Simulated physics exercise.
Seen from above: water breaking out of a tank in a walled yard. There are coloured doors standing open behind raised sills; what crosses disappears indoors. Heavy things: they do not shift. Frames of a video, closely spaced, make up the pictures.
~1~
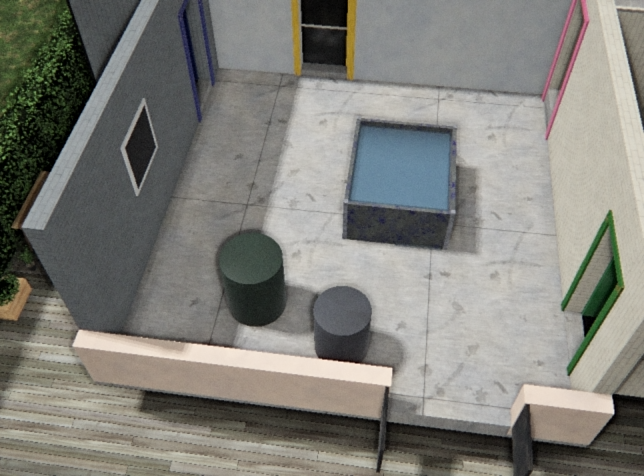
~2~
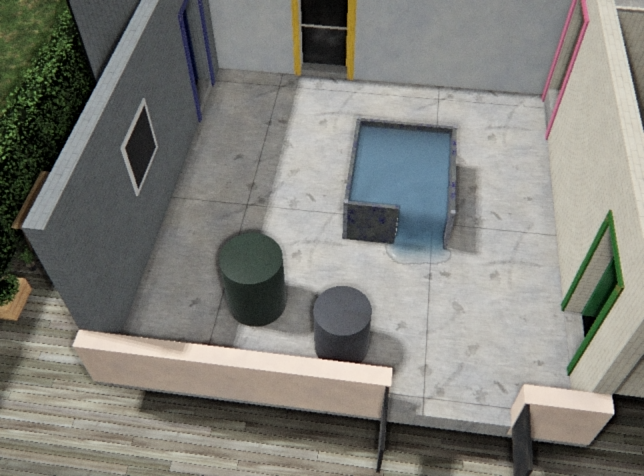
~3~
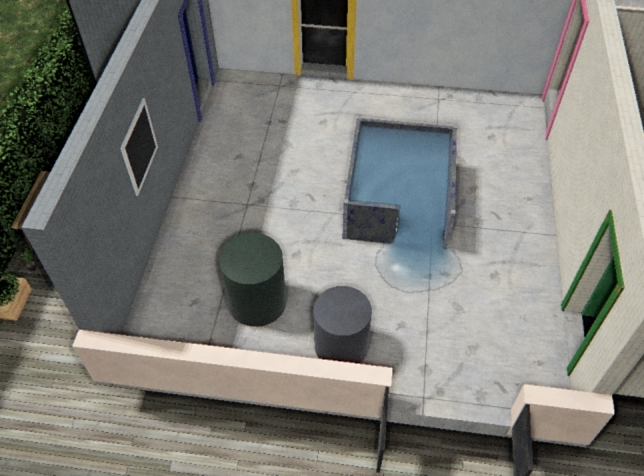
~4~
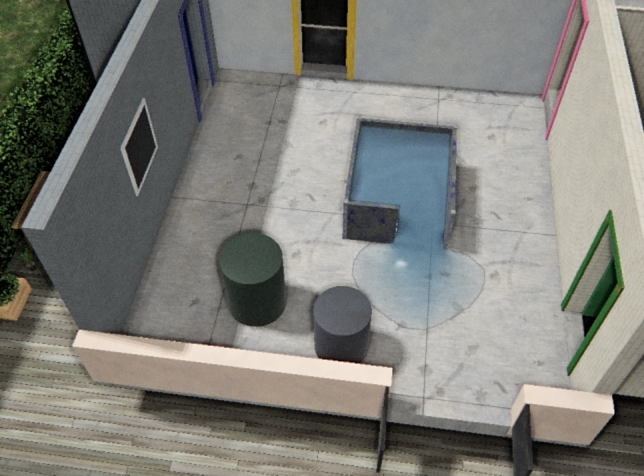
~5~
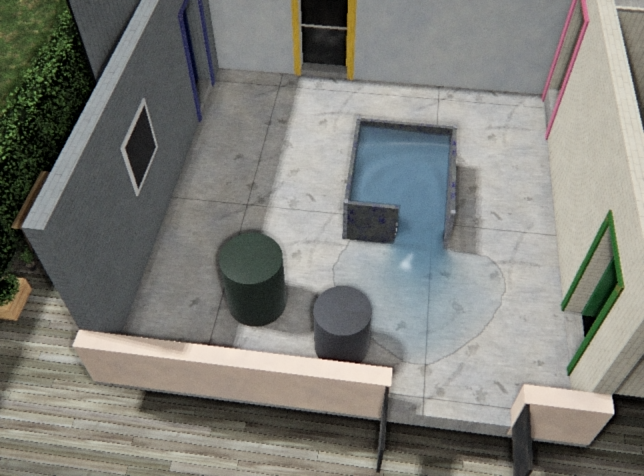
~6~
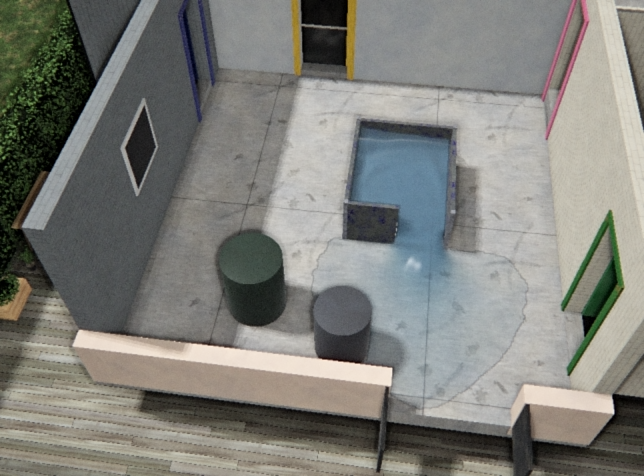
Water poured out of a gap in the front of a raised tank in a walled yard and spread across the pale floor, widening around the dark grey cylinder toward the low front wall.
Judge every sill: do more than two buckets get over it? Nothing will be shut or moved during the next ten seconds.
Verdict: Green door - more than two get over; blue door - two or fewer get over; yellow door - two or fewer get over; pink door - two or fewer get over.
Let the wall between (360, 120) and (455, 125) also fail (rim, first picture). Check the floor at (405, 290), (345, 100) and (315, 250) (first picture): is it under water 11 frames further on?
Going in your order, I'd say still bare, then drenched, then still bare.
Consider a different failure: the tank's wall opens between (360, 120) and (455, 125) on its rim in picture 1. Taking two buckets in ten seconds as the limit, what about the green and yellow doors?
Green door does not overflow; yellow door overflows.
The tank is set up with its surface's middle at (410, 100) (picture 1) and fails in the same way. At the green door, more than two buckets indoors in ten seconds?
Green exceeds the threshold.
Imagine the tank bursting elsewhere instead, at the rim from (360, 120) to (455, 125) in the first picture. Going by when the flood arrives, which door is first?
The yellow door.
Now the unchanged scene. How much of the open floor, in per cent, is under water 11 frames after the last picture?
About 25 percent.
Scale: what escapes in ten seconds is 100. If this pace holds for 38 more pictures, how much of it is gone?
It would be around 80 %.
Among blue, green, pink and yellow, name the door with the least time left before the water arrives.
If you ask me, it's the green-painted one.
A moment on, water covers 25 % of the floor; the green door wet at the sill, nothing in, the blue door not reached, the yellow door not reached, the pink door not reached.
Next, water covers 25 % of the floor; the green door over two buckets in, the blue door not reached, the yellow door not reached, the pink door not reached.
Then, water covers 30 % of the floor; the green door over two buckets in, the blue door not reached, the yellow door not reached, the pink door not reached.
Later, water covers 50 % of the floor; the green door far over two buckets in, the blue door not reached, the yellow door not reached, the pink door not reached.
In the end, water covers 75 % of the floor; the green door far over two buckets in, the blue door wet at the sill, nothing in, the yellow door not reached, the pink door not reached.
